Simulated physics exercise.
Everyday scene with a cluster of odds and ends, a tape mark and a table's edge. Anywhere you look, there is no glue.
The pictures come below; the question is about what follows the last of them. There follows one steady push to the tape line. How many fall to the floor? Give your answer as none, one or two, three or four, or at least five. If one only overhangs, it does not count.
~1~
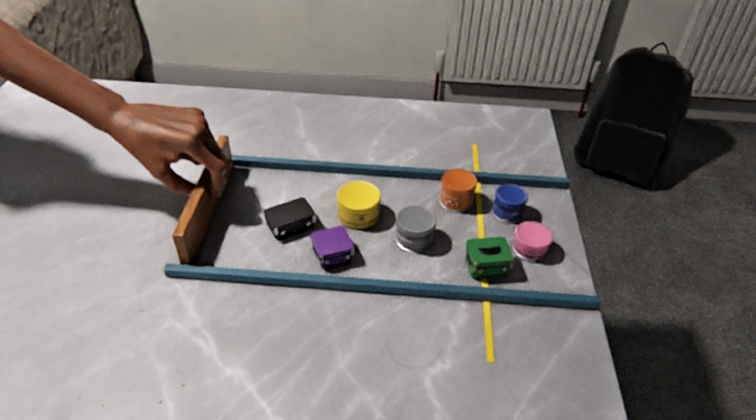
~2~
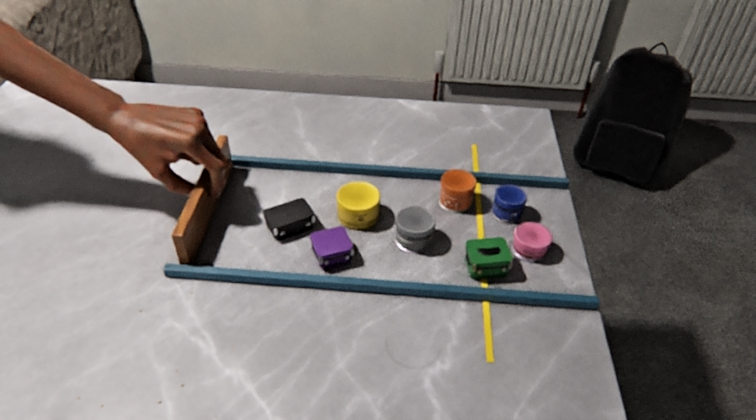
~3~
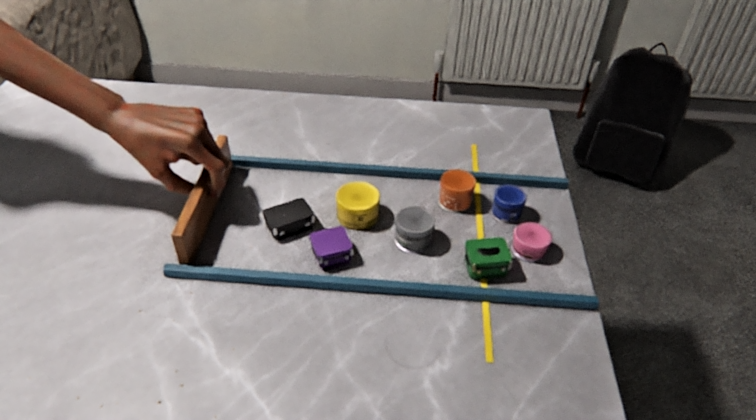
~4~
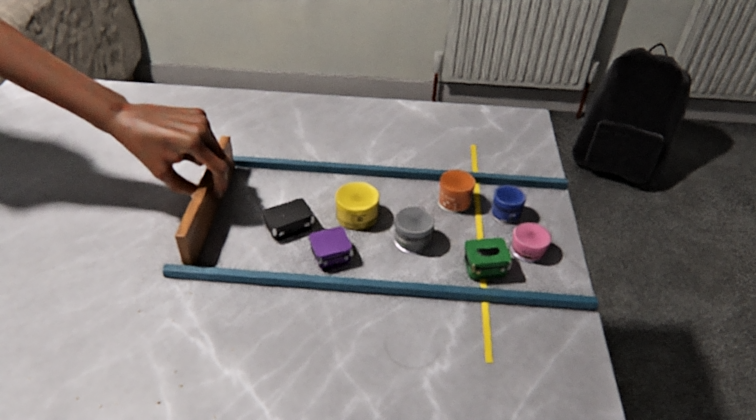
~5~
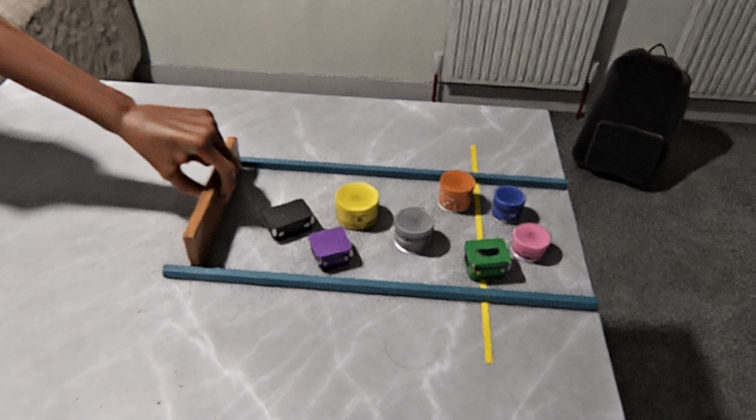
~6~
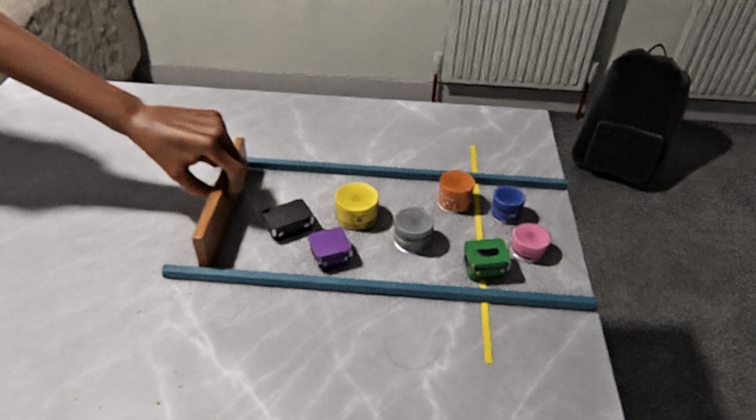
The count is none.
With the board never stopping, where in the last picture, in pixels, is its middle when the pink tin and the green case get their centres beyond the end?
The pink tin puts it at (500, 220), the green case at (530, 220).
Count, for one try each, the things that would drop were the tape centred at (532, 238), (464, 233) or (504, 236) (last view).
3, 0, 1.
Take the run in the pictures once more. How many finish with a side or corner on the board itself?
Count: 3.
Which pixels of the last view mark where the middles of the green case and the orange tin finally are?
You'll see the green case at (540, 270), with the orange tin at (535, 199).
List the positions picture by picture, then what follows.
The first frame shows pink tin (532, 242); blue pot (510, 204); green case (488, 259); board (207, 197); tape (481, 233).
The second frame shows blue pot (509, 204); purple case (332, 249).
The third frame shows green case (487, 259); yellow tub (358, 206).
The fourth frame shows pink tin (531, 243); black case (288, 220).
The fifth frame shows blue pot (508, 205); grey pot (414, 230).
The sixth frame shows pink tin (530, 243); blue pot (507, 205); green case (486, 260); board (224, 199); tape (479, 234).
A little later, none off yet; pink tin at rest near (530, 243); blue pot at rest near (507, 205); green case at rest near (486, 260).
When it is over, the number that fall off is zero.
